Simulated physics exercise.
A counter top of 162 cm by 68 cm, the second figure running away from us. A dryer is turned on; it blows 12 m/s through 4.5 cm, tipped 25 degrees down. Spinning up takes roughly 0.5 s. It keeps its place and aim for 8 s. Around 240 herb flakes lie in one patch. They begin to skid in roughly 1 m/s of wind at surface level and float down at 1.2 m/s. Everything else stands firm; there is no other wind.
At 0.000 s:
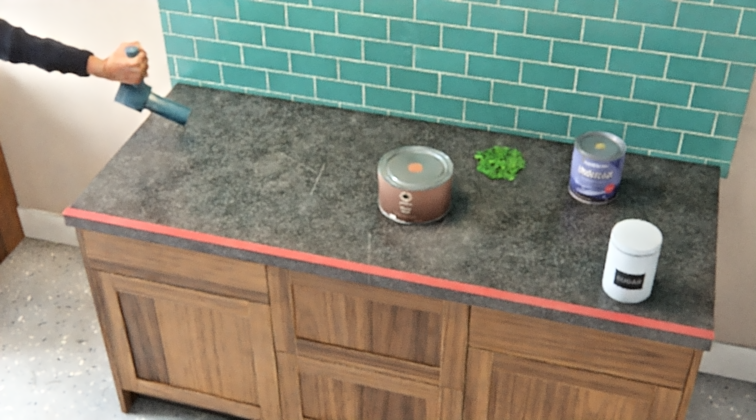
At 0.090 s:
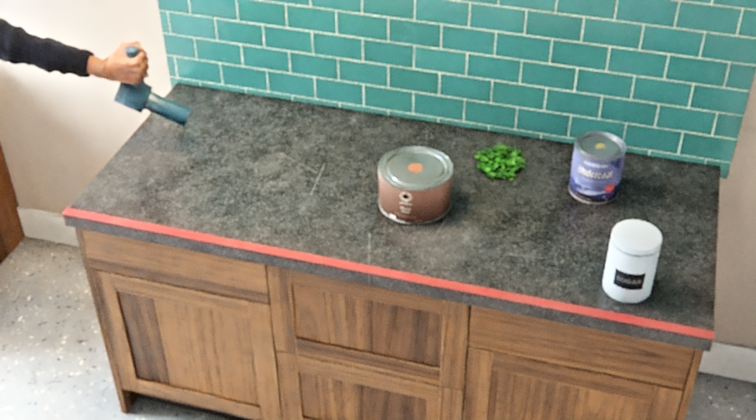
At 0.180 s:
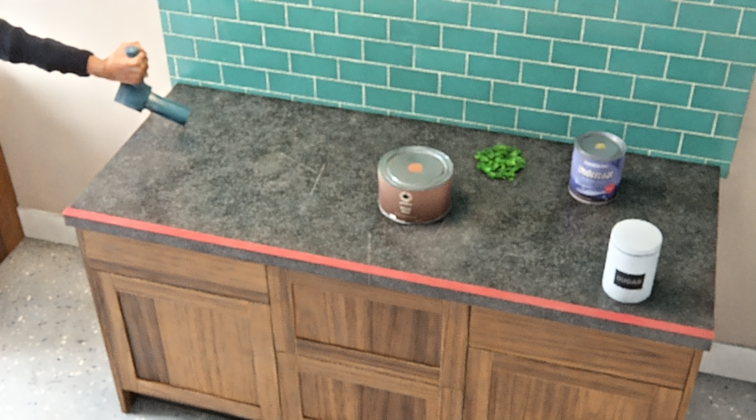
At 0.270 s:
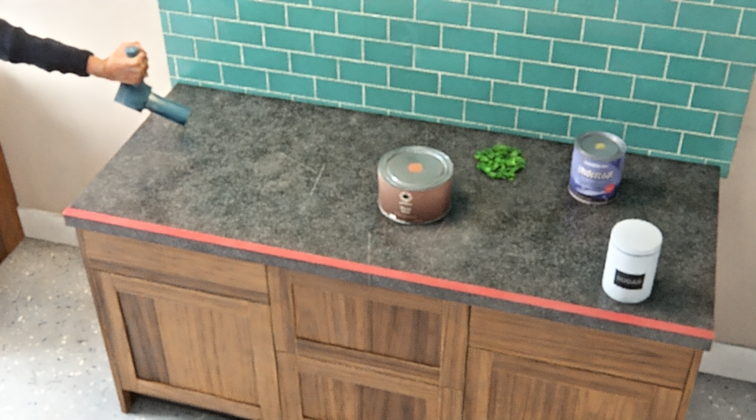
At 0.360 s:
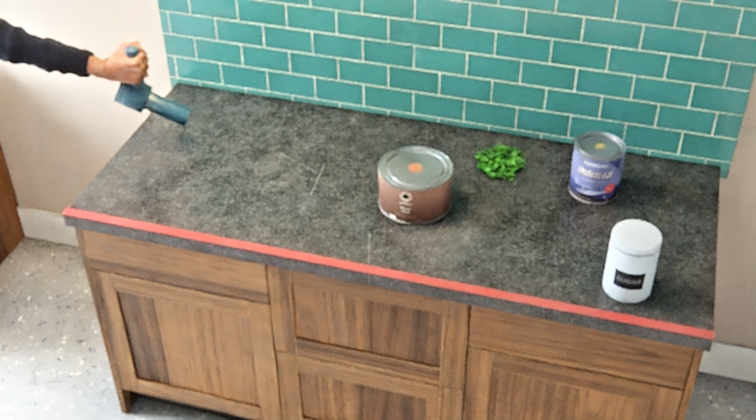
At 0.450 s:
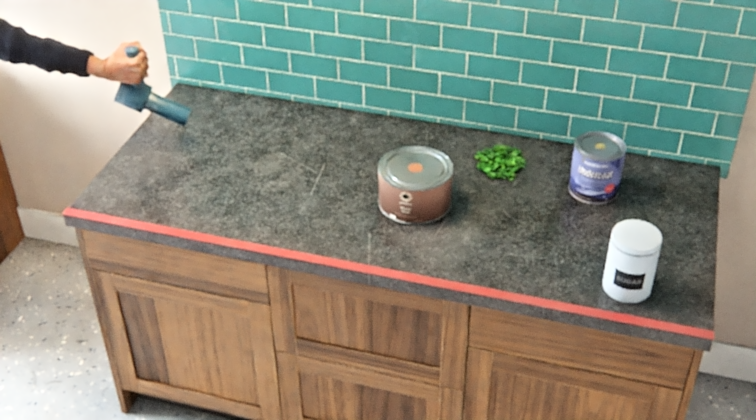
In this clip, a hand at the left holds a small teal dryer angled down over a dark speckled counter with a red front edge, while green herb flakes, two tins and a white canister all stay still.
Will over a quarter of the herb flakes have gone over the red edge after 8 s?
As for a quarter going over the red edge: No.
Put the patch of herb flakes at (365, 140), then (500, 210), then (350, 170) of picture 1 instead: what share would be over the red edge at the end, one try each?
In turn about 0 %, 0 %, 25 %.
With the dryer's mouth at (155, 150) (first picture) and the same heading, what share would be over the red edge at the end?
In that case some 0 per cent.
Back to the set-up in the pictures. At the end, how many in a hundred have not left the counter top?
About 4 %.
After 1.6 s, 0 % are over the red edge; the middle of those still in play is near (673, 189); 71 % have settled or left.
After 2.6 s, 0 % are over the red edge; 87 % have settled or left.
After 4.4 s, 0 % are over the red edge; 94 % have settled or left.
After 8.0 s, at the end, 0 % are over the red edge.
